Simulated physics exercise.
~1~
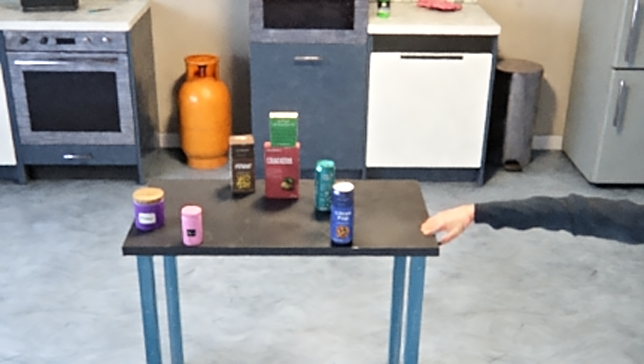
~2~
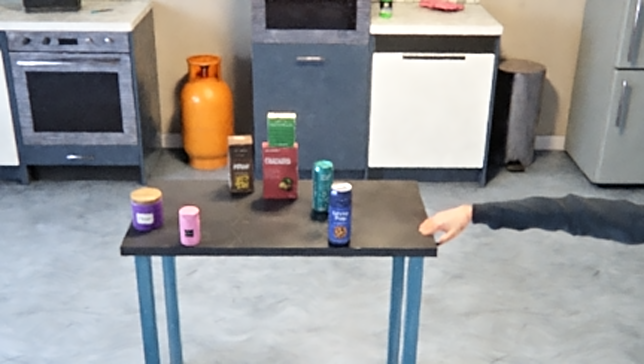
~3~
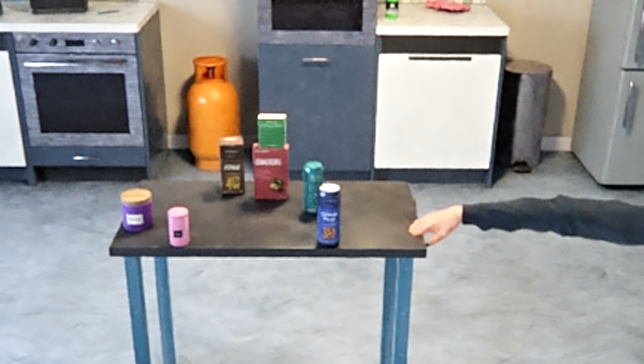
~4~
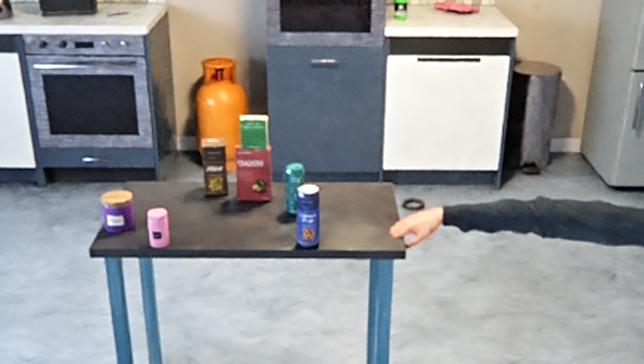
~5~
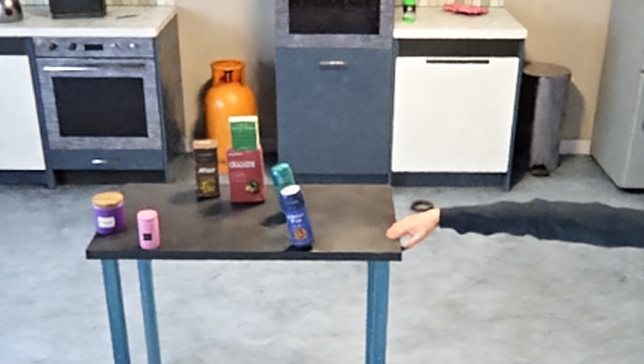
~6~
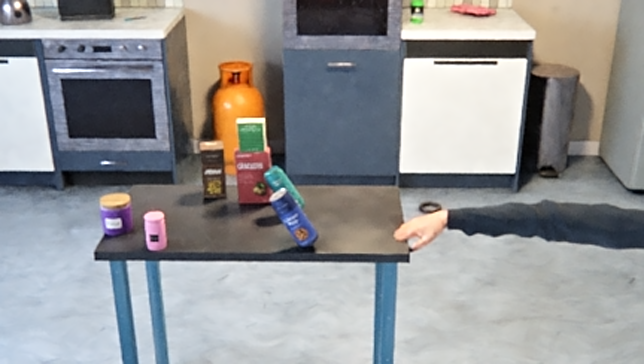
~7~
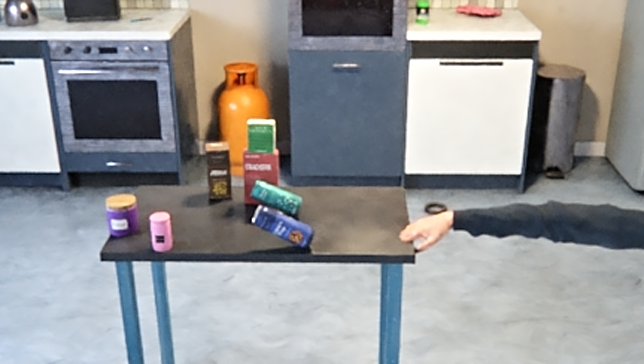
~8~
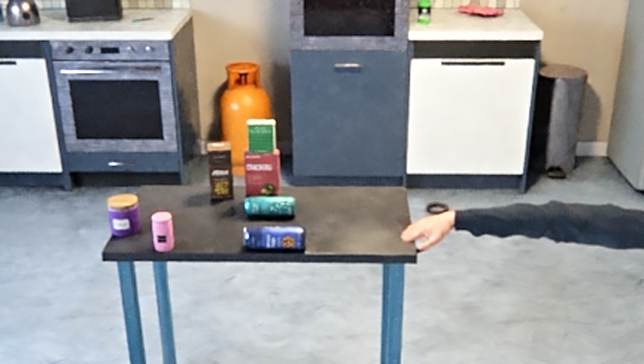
A hand shoves a dark table left and stops, tipping the blue and turquoise cans onto their sides while other items stay standing.
